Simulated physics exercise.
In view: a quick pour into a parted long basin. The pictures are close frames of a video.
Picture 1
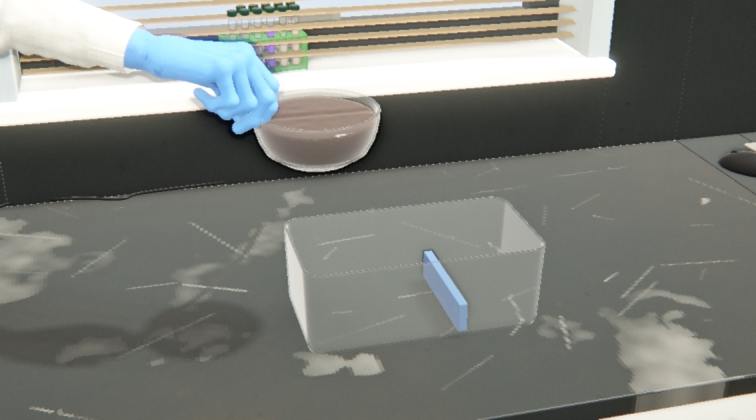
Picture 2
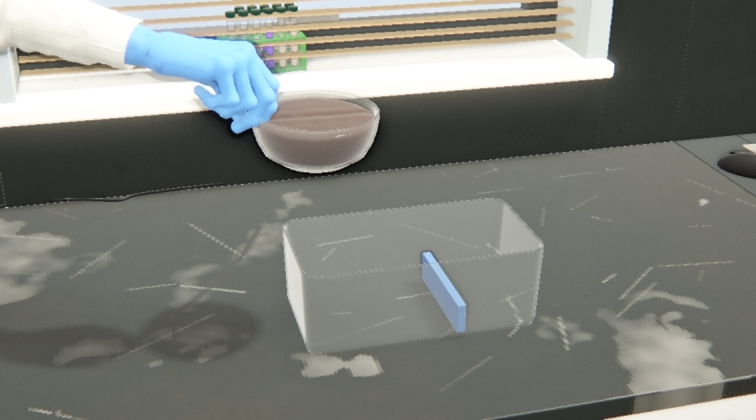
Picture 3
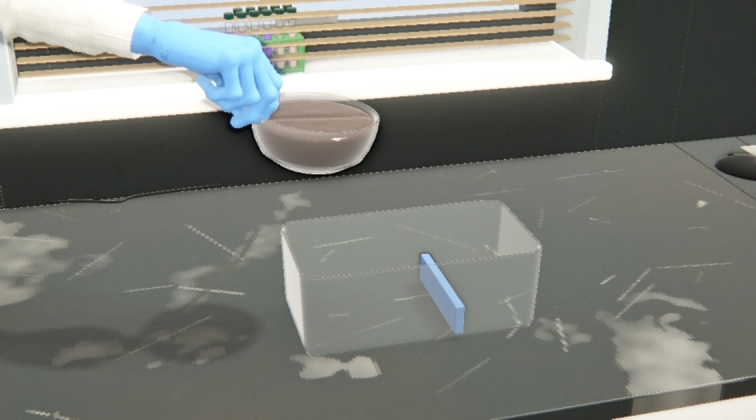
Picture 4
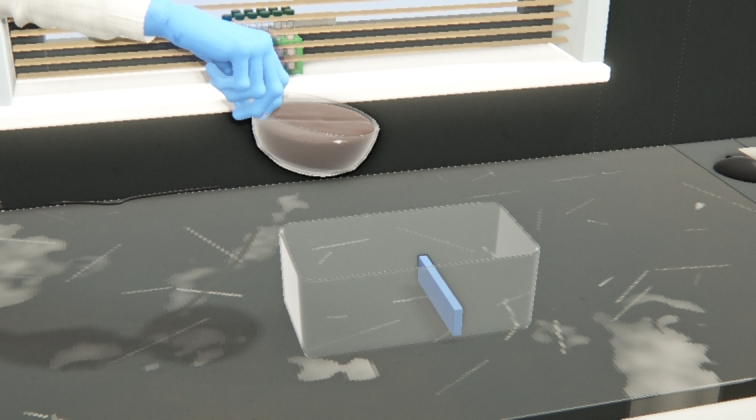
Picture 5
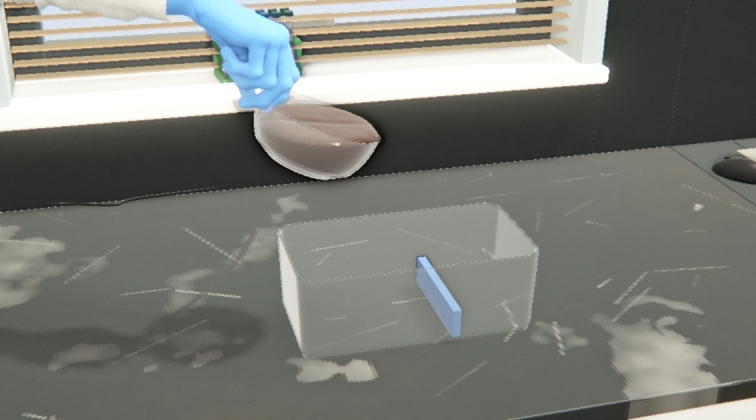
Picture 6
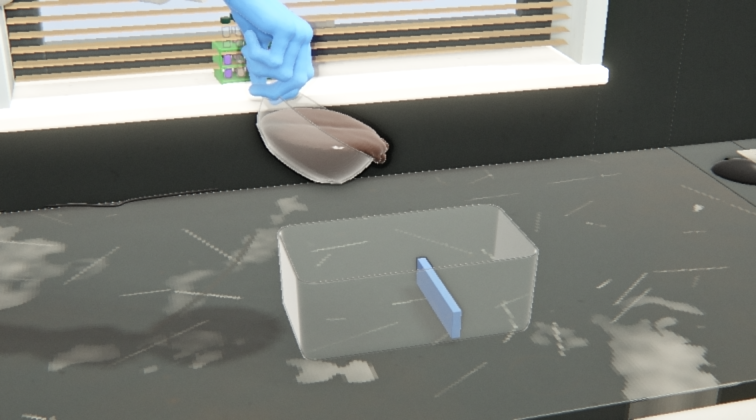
A gloved hand tilts a glass bowl of brown liquid rightward above a clear basin.
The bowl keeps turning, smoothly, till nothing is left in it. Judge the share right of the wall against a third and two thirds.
The share right of the wall is less than a third.
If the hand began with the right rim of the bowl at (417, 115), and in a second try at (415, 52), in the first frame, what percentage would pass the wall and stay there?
About 45 and 50 per cent.
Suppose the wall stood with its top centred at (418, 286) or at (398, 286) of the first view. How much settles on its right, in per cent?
Roughly 45 per cent, and 70 per cent.
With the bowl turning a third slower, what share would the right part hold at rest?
Roughly 15 in a hundred.
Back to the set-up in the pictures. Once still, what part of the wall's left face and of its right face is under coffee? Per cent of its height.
The left part 50 per cent, the right part 10.
A moment on, the bowl is tipped right over and 5 per cent is still to pour, 57 is left of the wall and 2 right of it.
Next, the bowl is tipped right over and 0 per cent is still to pour, 88 is left of the wall and 5 right of it.
Then the bowl is tipped right over and 0 per cent is still to pour, 87 is left of the wall and 9 right of it.
Later the bowl is tipped right over and 0 per cent is still to pour, 87 is left of the wall and 9 right of it.
Finally, 87 per cent lies left of the wall, 9 right of it and 4 outside.
